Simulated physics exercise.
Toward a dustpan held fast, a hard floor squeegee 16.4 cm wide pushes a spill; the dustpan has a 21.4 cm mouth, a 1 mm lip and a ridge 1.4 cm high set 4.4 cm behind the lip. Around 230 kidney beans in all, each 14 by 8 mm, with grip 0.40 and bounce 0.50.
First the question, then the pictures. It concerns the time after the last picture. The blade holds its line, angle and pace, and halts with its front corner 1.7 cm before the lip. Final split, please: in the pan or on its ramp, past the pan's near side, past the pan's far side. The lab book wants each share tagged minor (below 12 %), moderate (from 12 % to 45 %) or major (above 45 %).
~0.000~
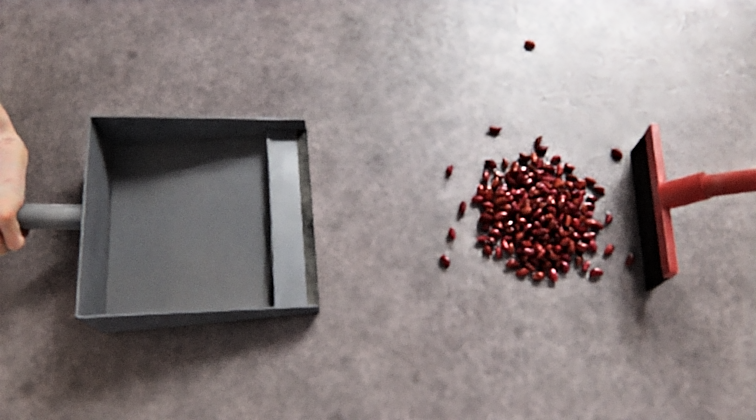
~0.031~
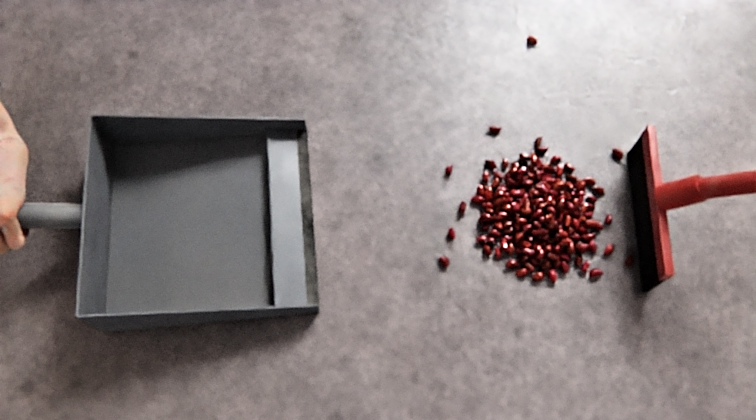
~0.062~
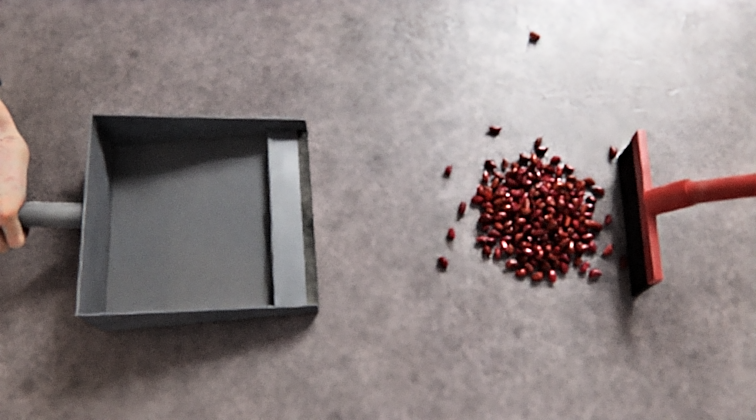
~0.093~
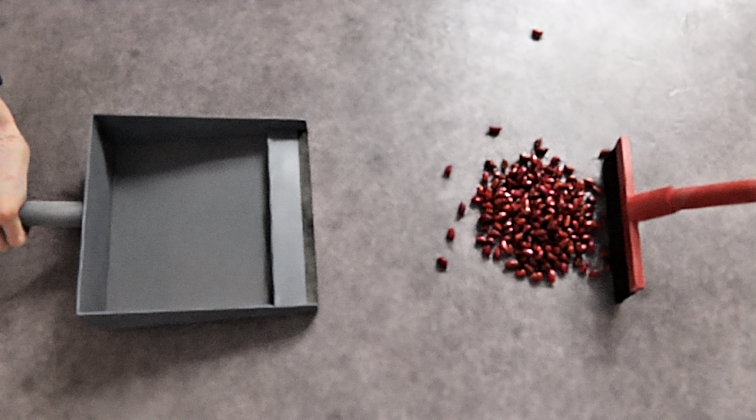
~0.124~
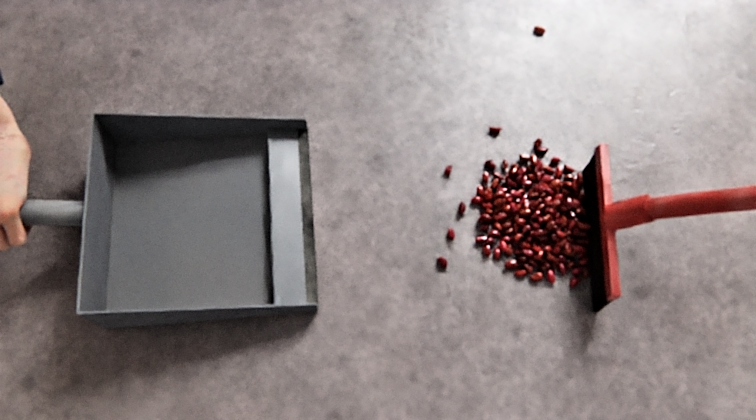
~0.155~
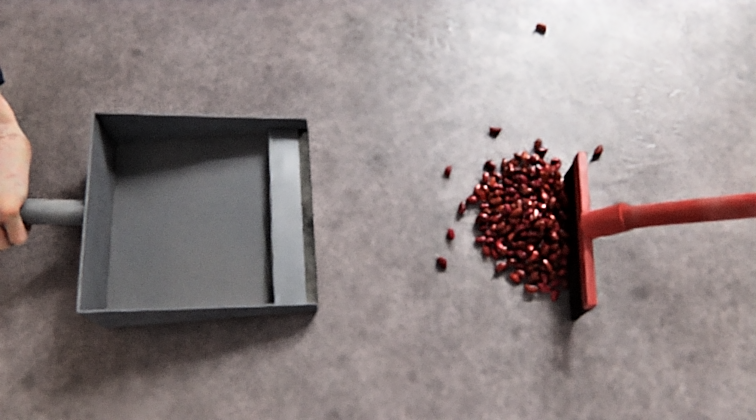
In the pan or on its ramp: A sizeable minority; past the pan's near side: A sizeable minority; past the pan's far side: A small minority.
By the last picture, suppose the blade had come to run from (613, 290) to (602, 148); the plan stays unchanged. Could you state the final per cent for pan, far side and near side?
Pan 15; far 0; near 15.
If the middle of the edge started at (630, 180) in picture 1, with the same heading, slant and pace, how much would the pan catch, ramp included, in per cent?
25 per cent, roughly.
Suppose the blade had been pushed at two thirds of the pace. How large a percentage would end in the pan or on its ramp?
Then around 5 per cent.
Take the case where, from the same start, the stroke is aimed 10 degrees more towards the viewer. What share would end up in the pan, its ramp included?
Under that change, roughly 0 in a hundred.
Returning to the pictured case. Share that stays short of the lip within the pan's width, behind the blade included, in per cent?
Share there: About 65 %.
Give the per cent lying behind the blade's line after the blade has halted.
Roughly 45 per cent of it.
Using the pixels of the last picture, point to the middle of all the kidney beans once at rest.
Close to pixel (331, 218).
After 0.32 s, middle of the blade 15 cm from the lip; 0 % over the lip, far side 0 %, near side 10 %.
After 0.43 s, middle of the blade 6 cm from the lip; 0 % over the lip, far side 0 %, near side 15 %.
After 0.67 s, middle of the blade 3 cm from the lip; 20 % over the lip, far side 5 %, near side 15 %.
By 1.9 s all is still; pan 15 %, near side 15 %, far side 5 %, in front of the lip or behind the blade 65 %.
